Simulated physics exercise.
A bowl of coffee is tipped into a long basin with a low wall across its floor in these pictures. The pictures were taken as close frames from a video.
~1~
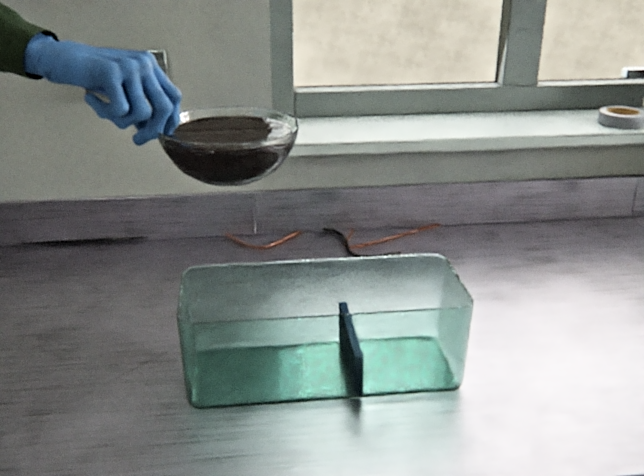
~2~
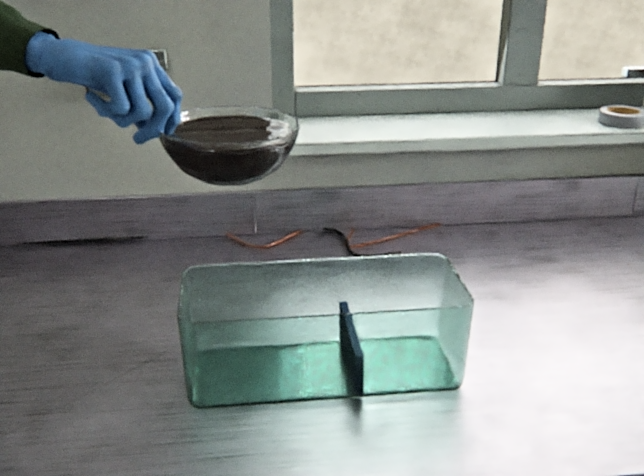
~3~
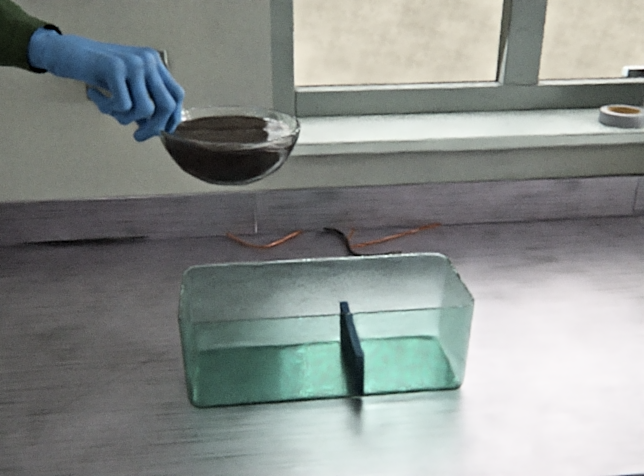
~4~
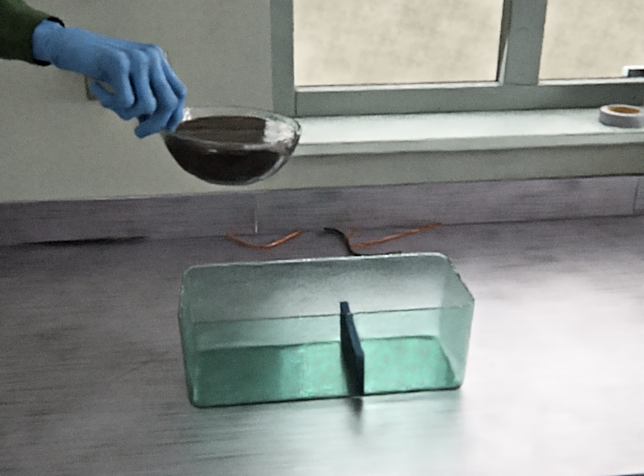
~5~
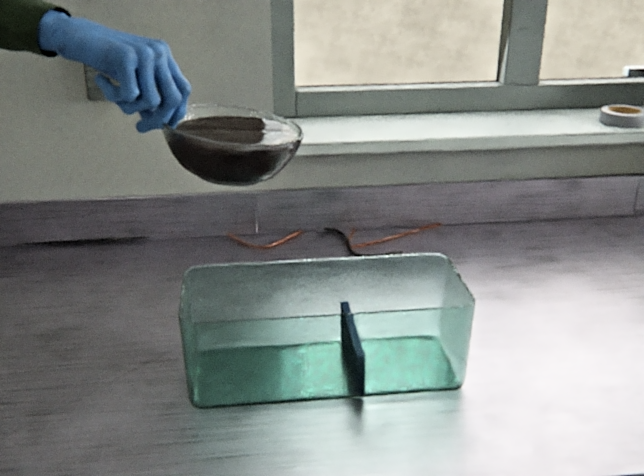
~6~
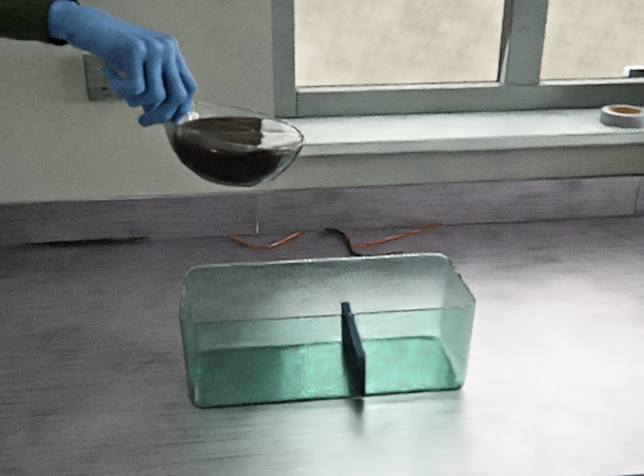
At first, a blue-gloved hand holds a glass bowl of dark liquid nearly level above a long, clear basin with a low wall across its floor. The hand then rises slightly and gradually tilts the bowl a little to the right, its right edge dipping, while the basin stays still.
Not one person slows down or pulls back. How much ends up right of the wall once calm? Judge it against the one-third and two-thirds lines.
It ends up between the two lines.
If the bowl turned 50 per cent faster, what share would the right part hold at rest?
Near 40 in a hundred.
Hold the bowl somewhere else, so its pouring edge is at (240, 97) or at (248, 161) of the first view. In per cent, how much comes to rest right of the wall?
Close to 5 in a hundred, then close to 5 in a hundred.
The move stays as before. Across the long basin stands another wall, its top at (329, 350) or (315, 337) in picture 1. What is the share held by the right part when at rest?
65 per cent, then 85 per cent, roughly.
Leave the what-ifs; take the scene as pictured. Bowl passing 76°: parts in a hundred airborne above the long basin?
50 %.
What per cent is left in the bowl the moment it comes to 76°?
Near 20 percent is still in there.
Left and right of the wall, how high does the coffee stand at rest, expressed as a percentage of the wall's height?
Left 20 per cent, right 30.
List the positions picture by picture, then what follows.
Tilt 0°; pouring edge (298, 124); surface from (162, 133) to (294, 129); the long basin's rim runs from (181, 295) to (459, 279); the wall's top is at (351, 328), in the first picture.
Tilt 1°; pouring edge (299, 124); surface from (163, 132) to (295, 129), in the second picture.
Tilt 2°; pouring edge (300, 125); surface from (164, 132) to (296, 130), in the third picture.
Tilt 5°; pouring edge (301, 129); surface from (165, 131) to (297, 132), in the fourth picture.
Tilt 8°; pouring edge (302, 133); surface from (168, 130) to (299, 132), in the fifth picture.
Tilt 13°; pouring edge (304, 139); surface from (171, 131) to (302, 133), in the sixth picture.
A moment on, the bowl is tipped on its side and 19 per cent is still to pour, 7 is left of the wall and 24 right of it.
Next, the bowl is tipped right over and 0 per cent is still to pour, 42 is left of the wall and 56 right of it.
Then the bowl is tipped right over and 0 per cent is still to pour, 43 is left of the wall and 56 right of it.
Later the bowl is tipped right over and 0 per cent is still to pour, 43 is left of the wall and 56 right of it.
At rest 43 per cent lies left of the wall, 56 right of it and 1 outside.
